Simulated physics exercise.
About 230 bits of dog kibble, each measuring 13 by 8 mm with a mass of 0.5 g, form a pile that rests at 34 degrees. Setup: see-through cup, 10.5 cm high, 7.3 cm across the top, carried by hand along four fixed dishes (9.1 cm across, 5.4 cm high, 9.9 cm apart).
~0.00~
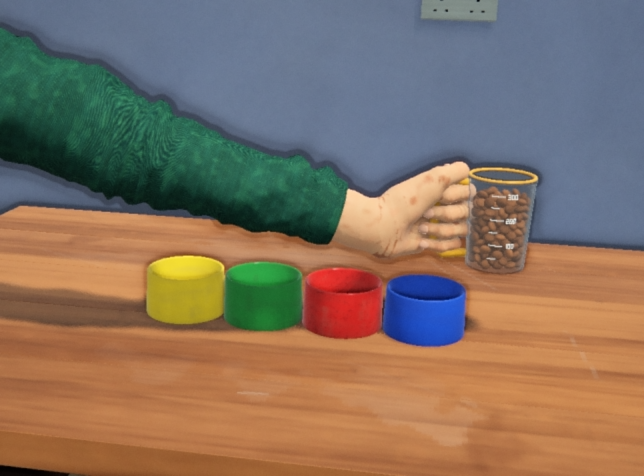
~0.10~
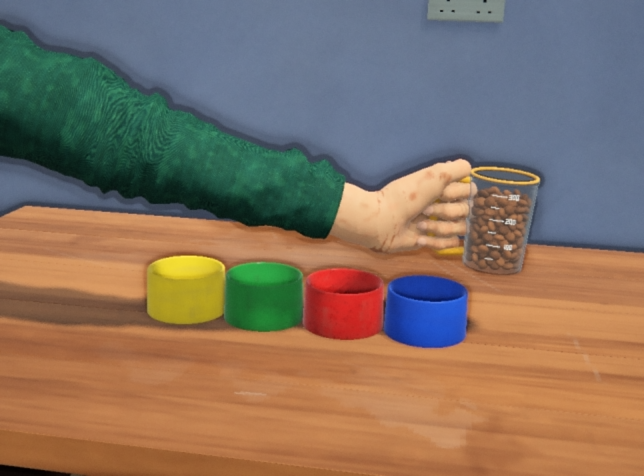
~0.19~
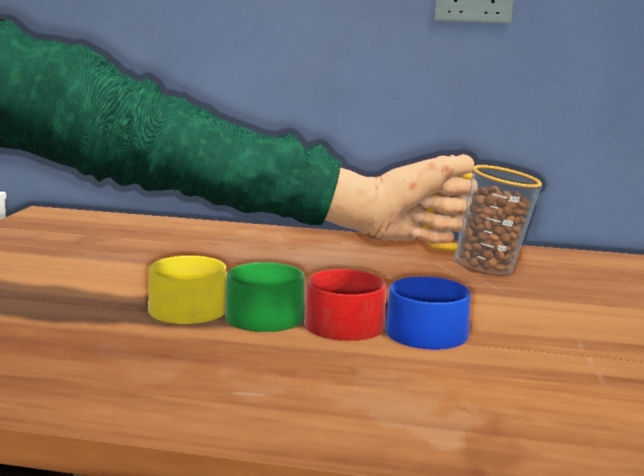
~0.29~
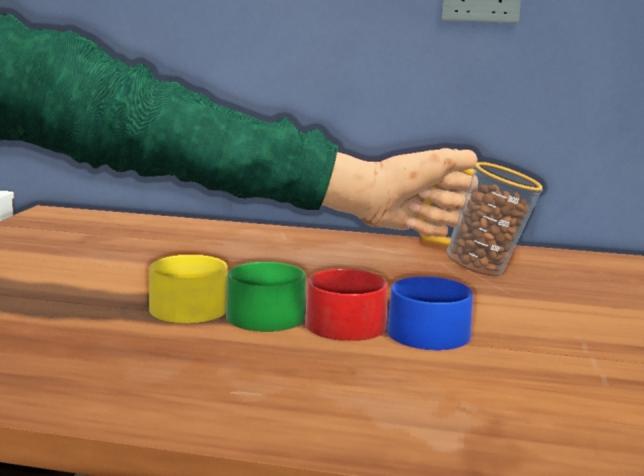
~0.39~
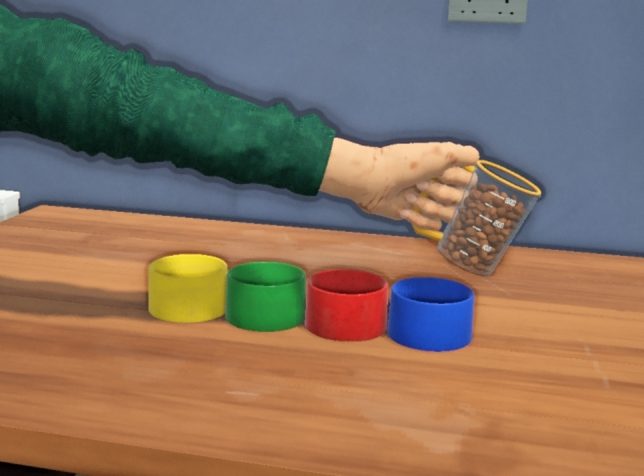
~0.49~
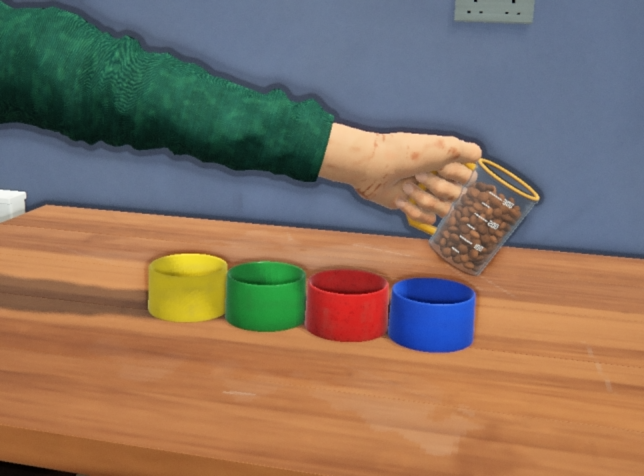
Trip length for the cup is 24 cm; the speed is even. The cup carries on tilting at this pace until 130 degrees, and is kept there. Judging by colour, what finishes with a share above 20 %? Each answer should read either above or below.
Red - below, blue - above, green - below, yellow - below, counter - below.
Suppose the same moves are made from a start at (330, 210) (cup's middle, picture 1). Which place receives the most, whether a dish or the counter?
Result - top receiver is green.
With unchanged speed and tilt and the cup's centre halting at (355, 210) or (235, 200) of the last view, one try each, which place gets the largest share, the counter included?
The biggest share goes to blue first, then to blue.
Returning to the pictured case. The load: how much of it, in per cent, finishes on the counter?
5 %.
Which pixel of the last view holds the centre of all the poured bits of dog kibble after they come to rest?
About (429, 312).
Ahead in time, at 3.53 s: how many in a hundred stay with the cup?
0 %.
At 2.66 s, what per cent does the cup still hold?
About 0 per cent.
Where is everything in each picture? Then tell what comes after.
The first picture shows cup at (498, 221), tilt 0 degrees, lip at (536, 178), moved 0.0 cm; middle of the pieces at (497, 223); blue dish at (426, 288); red dish at (344, 281); green dish at (264, 275); yellow dish at (186, 268).
The second picture shows cup at (498, 221), tilt 3 degrees, lip at (538, 180), moved 0.3 cm; middle of the pieces at (497, 224).
The third picture shows cup at (495, 221), tilt 9 degrees, lip at (540, 184), moved 1.0 cm; middle of the pieces at (493, 224).
The fourth picture shows cup at (491, 220), tilt 16 degrees, lip at (541, 188), moved 1.7 cm; middle of the pieces at (489, 222).
The fifth picture shows cup at (486, 220), tilt 22 degrees, lip at (539, 193), moved 2.4 cm; middle of the pieces at (484, 222).
The sixth picture shows cup at (481, 219), tilt 29 degrees, lip at (538, 198), moved 3.1 cm; middle of the pieces at (478, 221); blue dish at (434, 291); red dish at (348, 282); green dish at (267, 274); yellow dish at (188, 266). Its pace works out near 70 degrees a second; the hand travels 7 cm a second.
After 1.79 s, tilt 117 degrees; cup holds 70 %, blue 25 %.
Then, at 2.66 s, tilt 130 degrees; cup holds 0 %, blue 95 %.
After 3.53 s, tilt 130 degrees; cup holds 0 %, blue 95 %.
By 3.8 s all is still; red 0 %, blue 95 %, green 0 %, yellow 0 %, counter 5 %.
